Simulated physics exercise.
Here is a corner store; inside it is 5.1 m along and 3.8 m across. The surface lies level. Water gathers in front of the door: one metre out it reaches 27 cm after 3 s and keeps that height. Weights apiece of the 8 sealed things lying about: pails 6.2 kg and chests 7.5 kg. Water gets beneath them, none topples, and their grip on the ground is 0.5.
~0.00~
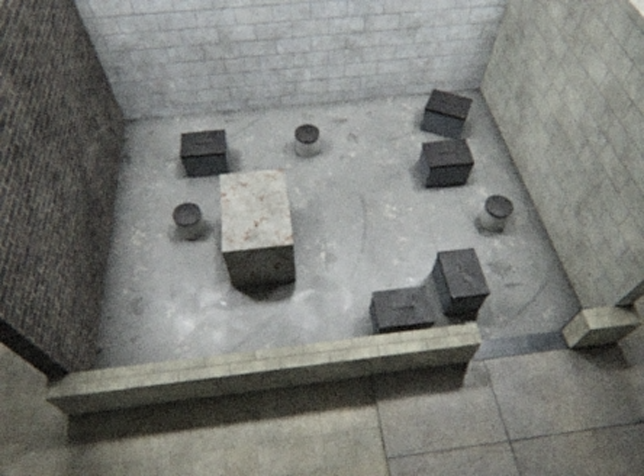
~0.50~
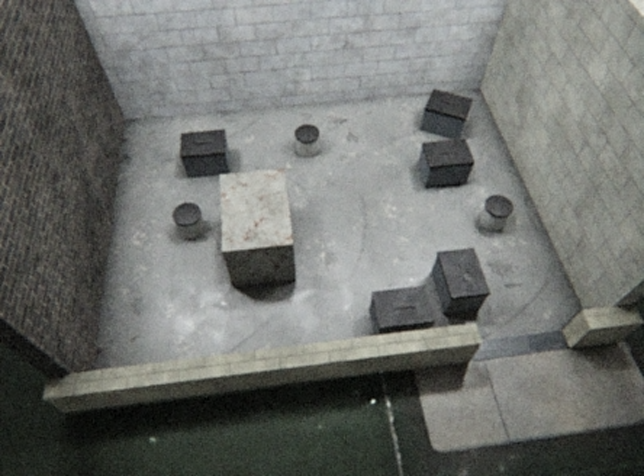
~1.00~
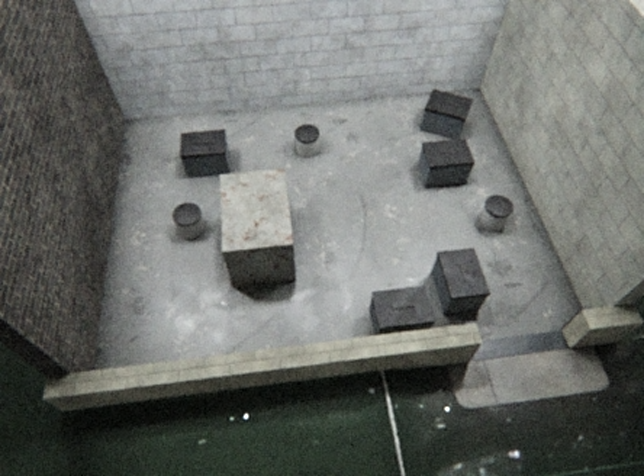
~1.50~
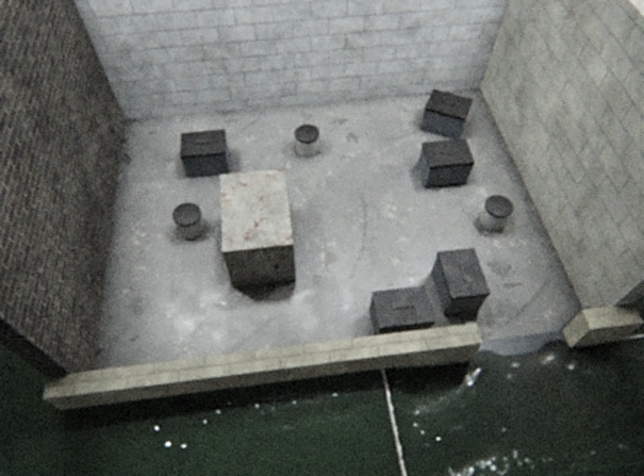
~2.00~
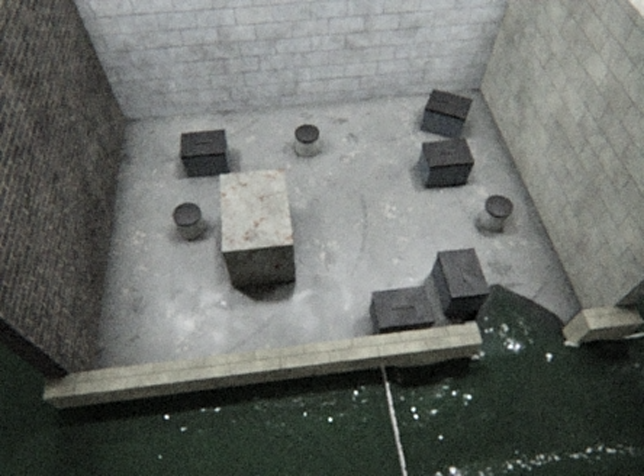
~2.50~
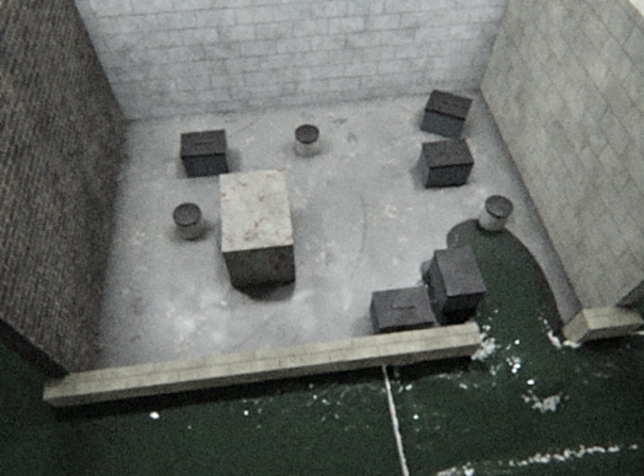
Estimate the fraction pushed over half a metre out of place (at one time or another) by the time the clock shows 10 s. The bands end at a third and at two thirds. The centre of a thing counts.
Share: Two thirds or more.
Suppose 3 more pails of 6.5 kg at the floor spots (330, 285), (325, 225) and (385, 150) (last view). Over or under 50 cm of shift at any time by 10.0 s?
In turn: Short of it, less, more.
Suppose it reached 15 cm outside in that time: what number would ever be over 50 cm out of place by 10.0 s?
Then 4.
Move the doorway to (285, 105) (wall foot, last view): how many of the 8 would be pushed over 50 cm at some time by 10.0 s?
Then 6.
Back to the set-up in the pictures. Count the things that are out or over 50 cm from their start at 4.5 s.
3 of them.
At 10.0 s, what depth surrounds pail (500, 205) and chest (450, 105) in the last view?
About 17 and 17 cm.
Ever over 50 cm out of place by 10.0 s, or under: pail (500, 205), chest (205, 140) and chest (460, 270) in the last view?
In that order: Past it, past it, more.
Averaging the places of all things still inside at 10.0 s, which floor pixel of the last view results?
At about (252, 222).
After 3.5 s 1 of 8 are over 50 cm from their spots; 0 afloat.
After 4.5 s 3 of 8 are over 50 cm from their spots; 1 afloat.
After 7.0 s 5 of 8 are over 50 cm from their spots; 4 afloat.
After 10.0 s 6 of 8 are over 50 cm from their spots, and 6 have been at some point; 5 afloat.
